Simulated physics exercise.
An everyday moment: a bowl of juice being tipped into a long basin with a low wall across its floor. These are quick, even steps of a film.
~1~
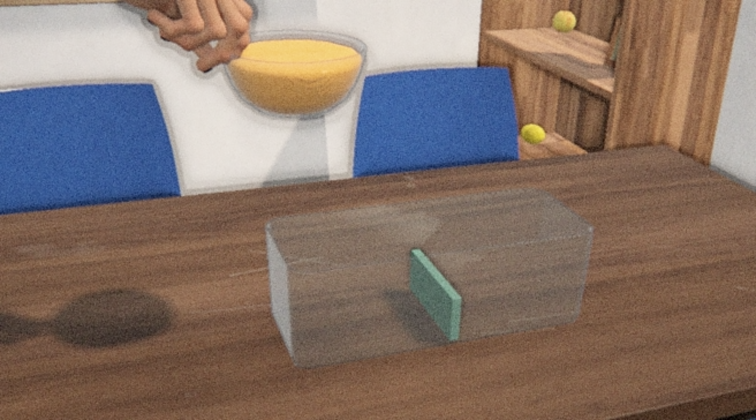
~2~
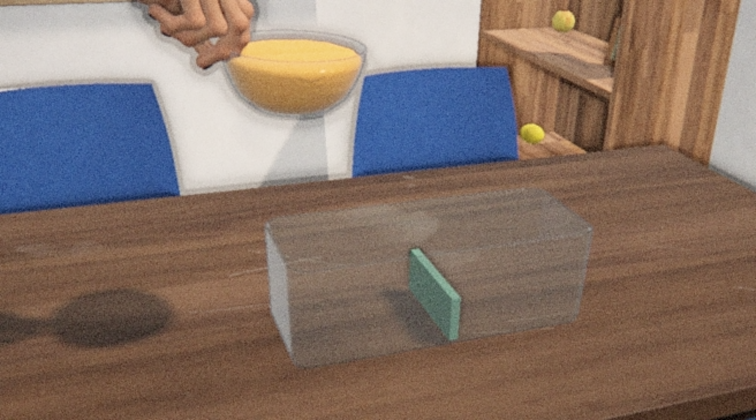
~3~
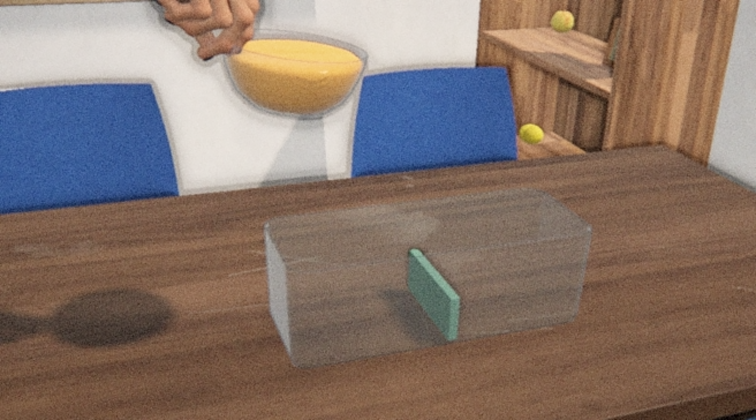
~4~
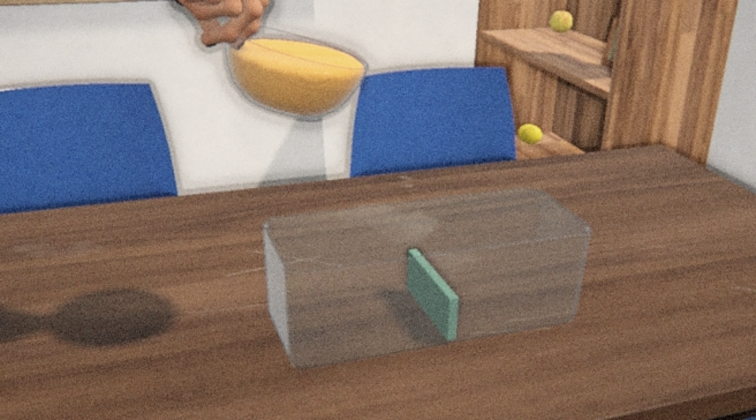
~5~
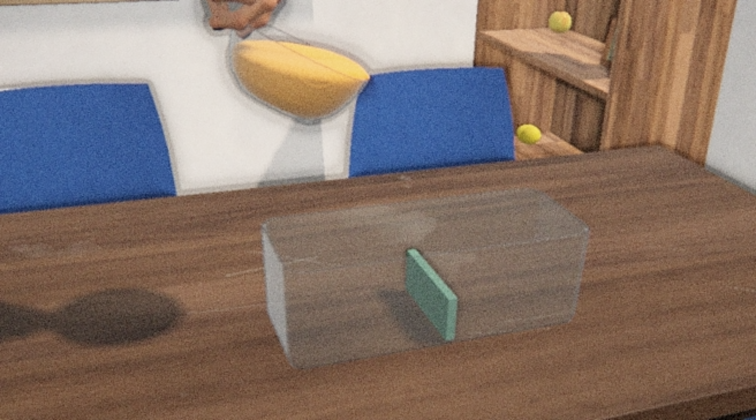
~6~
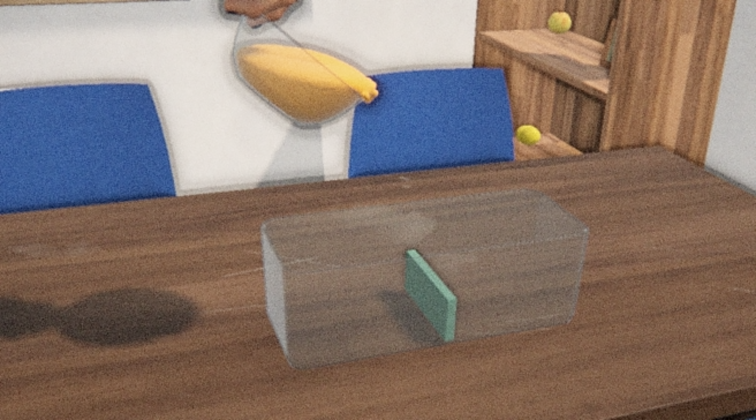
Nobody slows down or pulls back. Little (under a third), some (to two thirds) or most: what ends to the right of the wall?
In the end under a third is right of the wall.
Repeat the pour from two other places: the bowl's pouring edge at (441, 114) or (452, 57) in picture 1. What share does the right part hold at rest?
Near 70 % and 80 %.
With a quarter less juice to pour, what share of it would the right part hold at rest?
Roughly 5 in a hundred.
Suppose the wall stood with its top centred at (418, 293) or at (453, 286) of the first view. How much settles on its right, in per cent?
Roughly 35 per cent, and 20 per cent.
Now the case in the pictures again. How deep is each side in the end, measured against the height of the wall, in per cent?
The left part 40 per cent, the right part 0.
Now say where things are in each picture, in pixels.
In the first frame, it leans 0°; its right rim is at (362, 44); the juice meets the walls at (224, 58) and (357, 51); the long basin's rim runs from (277, 247) to (567, 210); the wall's top is at (435, 274).
In the second frame, it leans 2°; its right rim is at (362, 46); the juice meets the walls at (224, 56) and (357, 51).
In the third frame, it leans 7°; its right rim is at (363, 52); the juice meets the walls at (226, 53) and (357, 55).
In the fourth frame, it leans 16°; its right rim is at (363, 63); the juice meets the walls at (229, 50) and (360, 59).
In the fifth frame, it leans 27°; its right rim is at (362, 78); the juice meets the walls at (232, 50) and (358, 70); 4 per cent is over the edge.
In the sixth frame, it leans 40°; its right rim is at (357, 95); the juice meets the walls at (237, 54) and (333, 69); 12 per cent is over the edge.
A moment on, the bowl is tipped right over and 2 per cent is still to pour, 46 is left of the wall and 0 right of it.
Next, the bowl is tipped right over and 0 per cent is still to pour, 89 is left of the wall and 1 right of it.
Then the bowl is tipped right over and 0 per cent is still to pour, 84 is left of the wall and 7 right of it.
Later the bowl is tipped right over and 0 per cent is still to pour, 84 is left of the wall and 8 right of it.
At rest 84 per cent lies left of the wall, 8 right of it and 8 outside.
